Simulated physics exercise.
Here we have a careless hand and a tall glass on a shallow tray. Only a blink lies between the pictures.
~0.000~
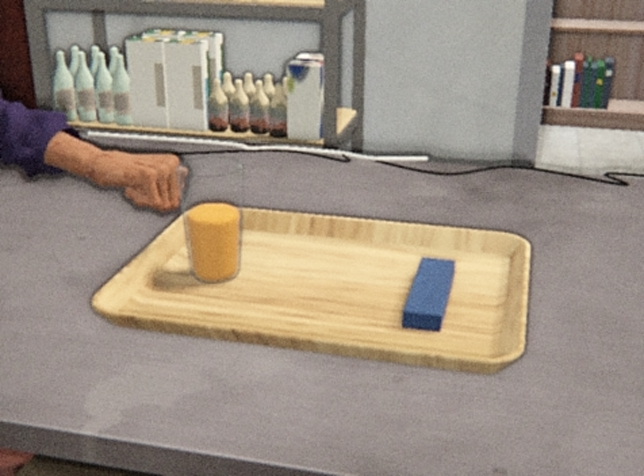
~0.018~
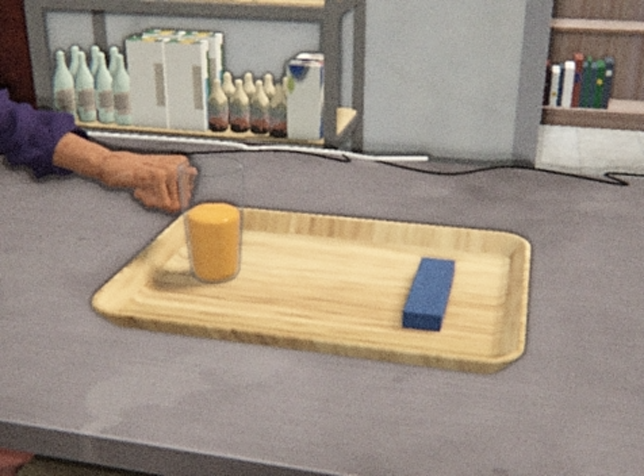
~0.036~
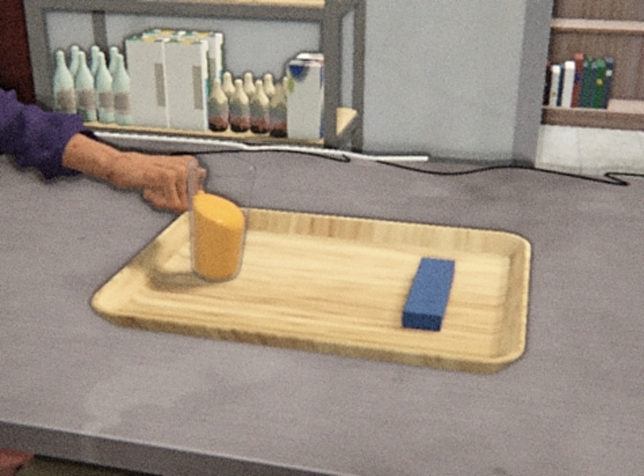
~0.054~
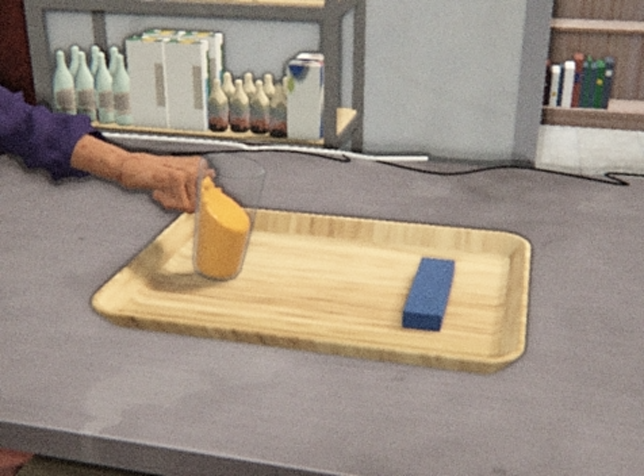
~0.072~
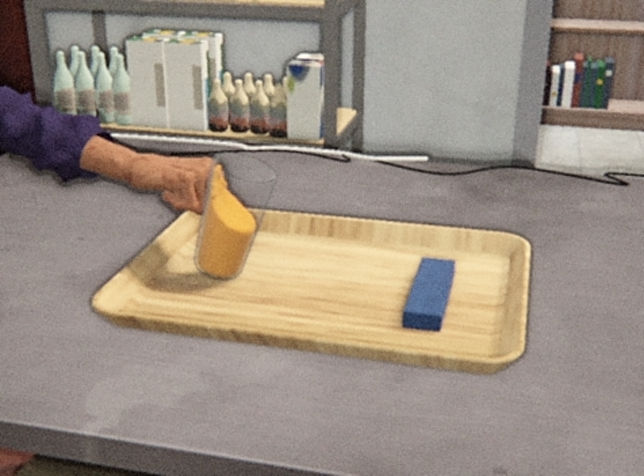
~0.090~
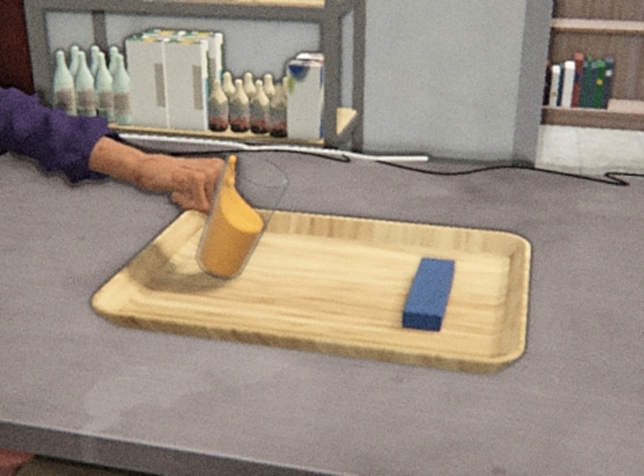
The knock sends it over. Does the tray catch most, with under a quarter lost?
In the end under a quarter gets off the tray.
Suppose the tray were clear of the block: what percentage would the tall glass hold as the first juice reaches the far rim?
It comes to 65 per cent or so.
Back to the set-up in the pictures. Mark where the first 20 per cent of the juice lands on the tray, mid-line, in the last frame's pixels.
Near (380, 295).
A moment on, the tall glass is falling and 100 per cent is in the glass, 0 on the tray and 0 above or beyond its rim.
Next, the tall glass lies on its side and 73 per cent is in the glass, 24 on the tray and 3 above or beyond its rim.
Then the tall glass lies on its side and 36 per cent is in the glass, 48 on the tray and 16 above or beyond its rim.
Later the tall glass lies on its side and 19 per cent is in the glass, 79 on the tray and 2 above or beyond its rim.
Finally, 98 per cent is held by tray and glass, 2 is off the tray.
